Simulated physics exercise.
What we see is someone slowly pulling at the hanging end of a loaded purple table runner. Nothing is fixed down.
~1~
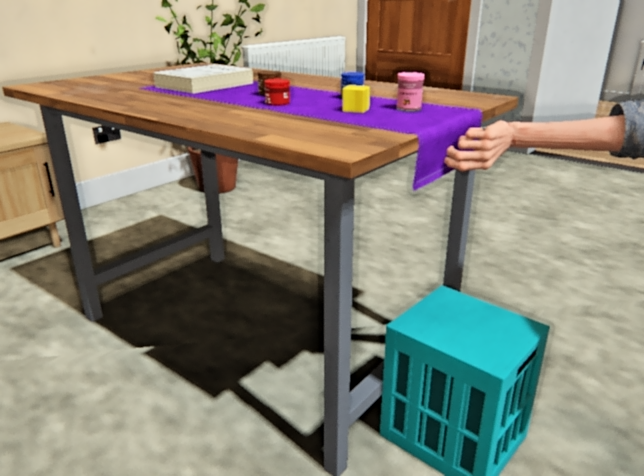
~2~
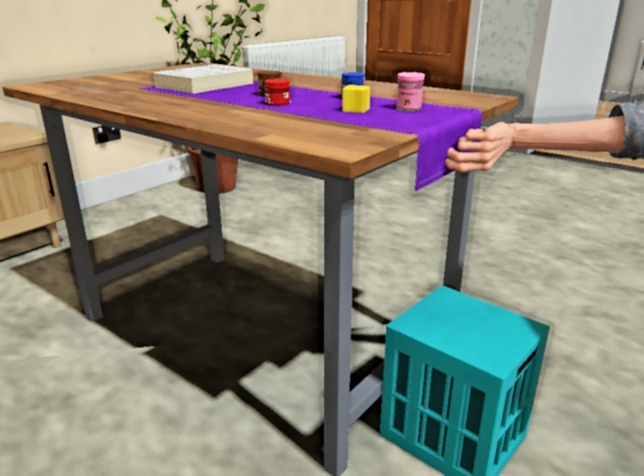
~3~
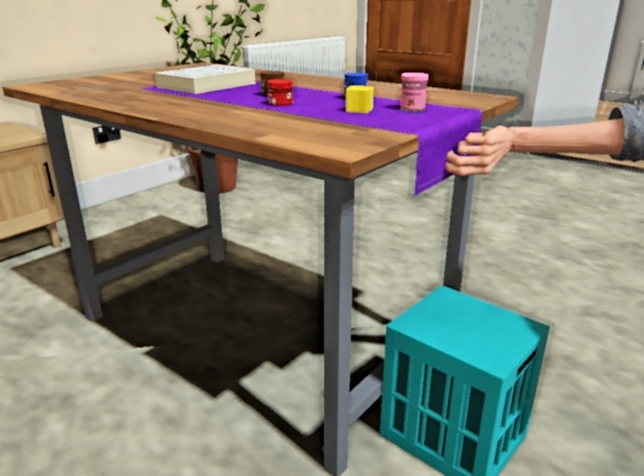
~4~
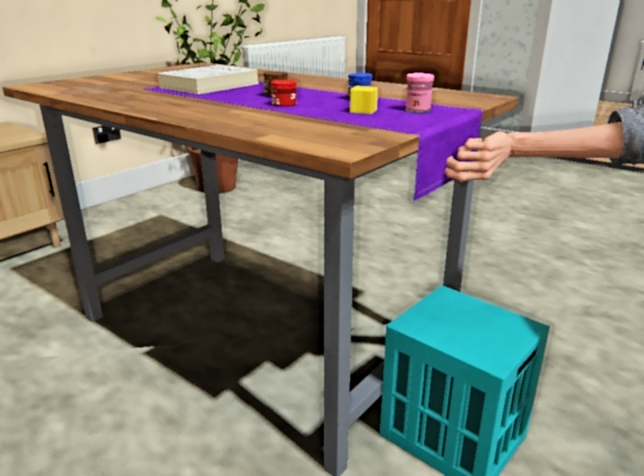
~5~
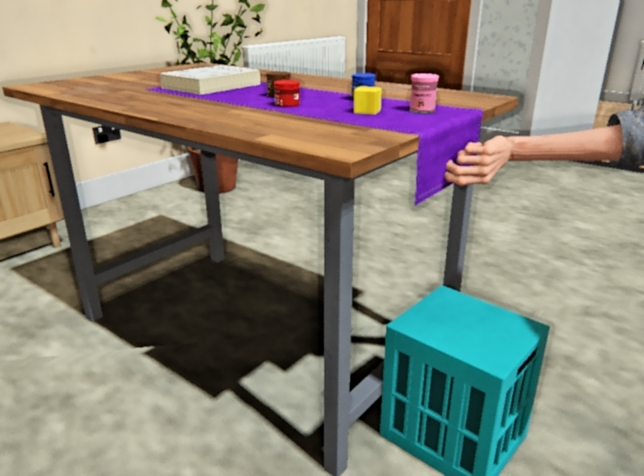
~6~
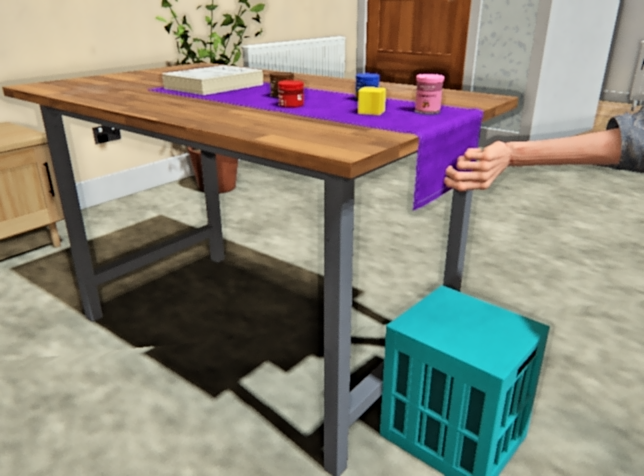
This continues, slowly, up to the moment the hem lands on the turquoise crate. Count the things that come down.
The answer is three.
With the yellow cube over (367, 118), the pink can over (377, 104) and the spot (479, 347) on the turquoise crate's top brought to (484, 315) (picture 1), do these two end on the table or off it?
The yellow cube goes over, the pink can goes over.
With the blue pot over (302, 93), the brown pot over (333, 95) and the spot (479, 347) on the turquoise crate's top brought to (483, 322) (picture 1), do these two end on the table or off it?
The blue pot survives; the brown pot remains up.
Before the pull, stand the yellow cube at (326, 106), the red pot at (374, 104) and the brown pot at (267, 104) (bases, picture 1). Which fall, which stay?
The yellow cube drops off; the red pot falls; the brown pot stays on.
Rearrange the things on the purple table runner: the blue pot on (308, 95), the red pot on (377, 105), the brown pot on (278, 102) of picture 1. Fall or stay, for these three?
The blue pot stays on, the red pot falls, the brown pot remains up.
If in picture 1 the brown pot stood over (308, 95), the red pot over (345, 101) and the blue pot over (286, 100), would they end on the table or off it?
The brown pot stays on, the red pot goes over, the blue pot remains up.
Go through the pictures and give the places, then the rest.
Hem (413, 191); pink can (411, 74); yellow cube (356, 87); blue pot (353, 74); red pot (277, 81); brown pot (269, 72); top of the crate (479, 347), in the first picture.
Hem (415, 191); pink can (411, 74), in the second picture.
Hem (414, 196); yellow cube (360, 88), in the third picture.
Hem (413, 201); blue pot (360, 74); top of the crate (479, 347), in the fourth picture.
Hem (415, 206); red pot (287, 82), in the fifth picture.
Hem (413, 211); pink can (430, 76); yellow cube (372, 89); blue pot (367, 75); red pot (291, 82); brown pot (282, 73), in the sixth picture.
Early on, hem near (444, 242); pink can gone.
Midway, hem near (440, 294); pink can, yellow cube and blue pot gone.
Finally, hem on the crate; pink can, yellow cube and blue pot gone. Over the edge go three.
